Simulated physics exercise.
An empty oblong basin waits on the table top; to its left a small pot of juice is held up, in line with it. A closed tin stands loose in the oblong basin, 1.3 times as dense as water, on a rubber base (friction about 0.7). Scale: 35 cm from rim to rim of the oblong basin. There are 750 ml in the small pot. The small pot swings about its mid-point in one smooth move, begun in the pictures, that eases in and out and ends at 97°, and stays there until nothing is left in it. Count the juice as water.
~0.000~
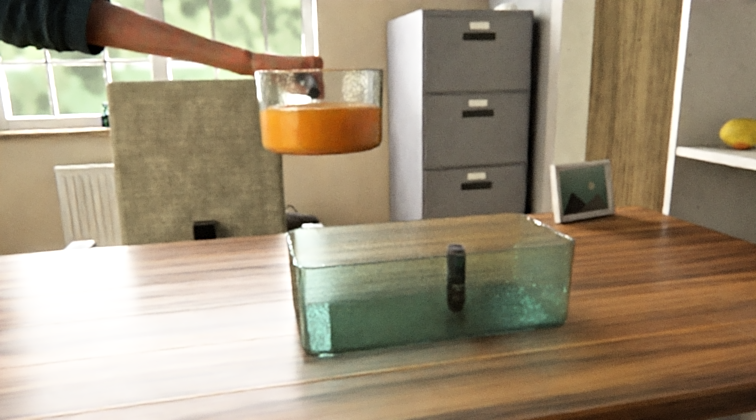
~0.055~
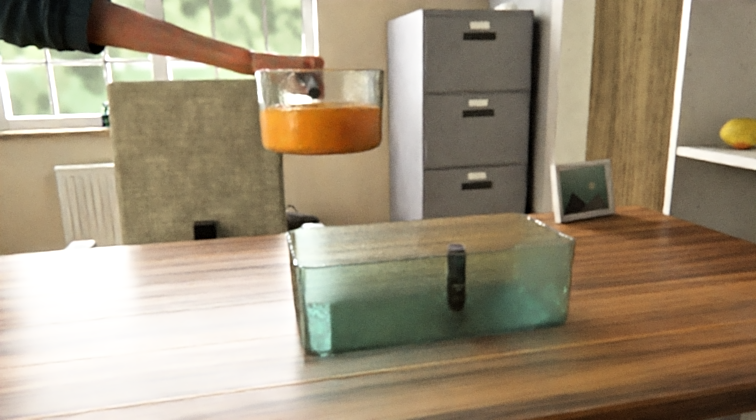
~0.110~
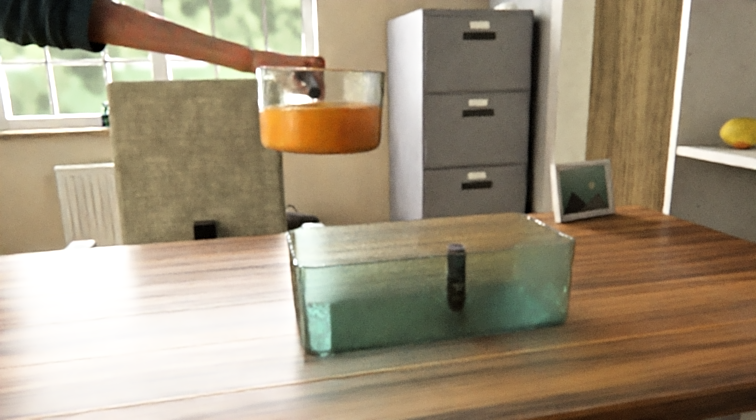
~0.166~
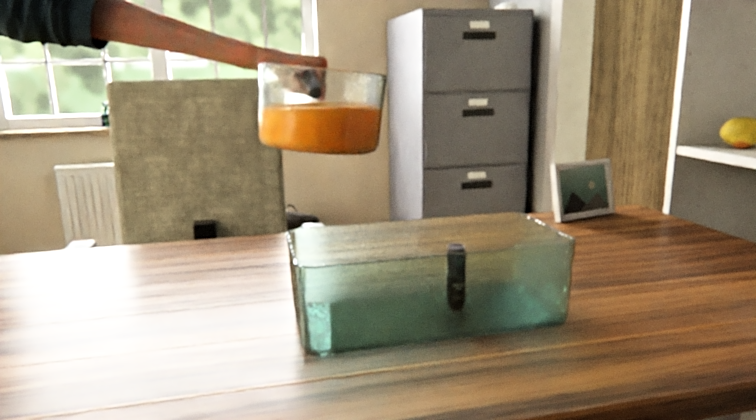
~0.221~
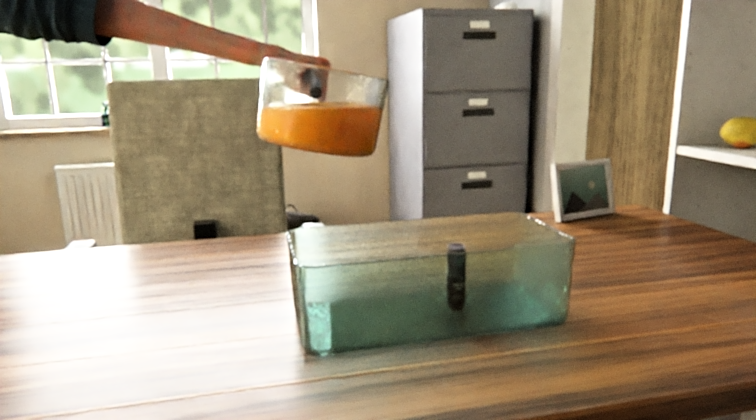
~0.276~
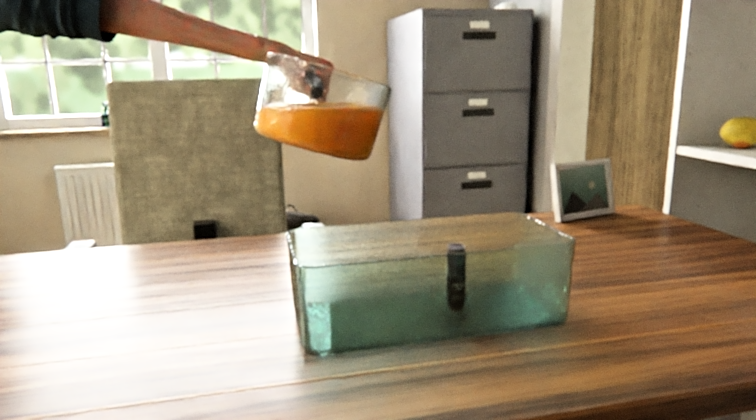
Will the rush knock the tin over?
The tin topples.
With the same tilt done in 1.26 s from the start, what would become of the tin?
The tin goes over.
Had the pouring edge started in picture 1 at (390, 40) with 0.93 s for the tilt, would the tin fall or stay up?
Then it goes over.
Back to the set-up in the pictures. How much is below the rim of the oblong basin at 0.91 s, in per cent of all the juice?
Near 56 in a hundred.
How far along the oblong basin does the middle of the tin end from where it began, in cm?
Some 7.5 cm.
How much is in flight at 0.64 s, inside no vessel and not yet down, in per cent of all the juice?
About 24 per cent.
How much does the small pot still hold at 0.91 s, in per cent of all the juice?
Some 24 per cent.
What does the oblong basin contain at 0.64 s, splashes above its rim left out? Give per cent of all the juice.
Some 1 per cent.
Then, 0.64 s in, the tilt is 70° and 75 per cent is still to pour; the tin stands where it began.
Then, 0.91 s in, the tilt is 95° and 25 per cent is still to pour; the tin stands 1 cm from where it began.
Then, 1.19 s in, the tilt is 97° and 5 per cent is still to pour; the tin lies on its side.
Then, 1.50 s in, the tilt is 97° and 1 per cent is still to pour; the tin lies on its side.
Finally, the tin lies on its side.
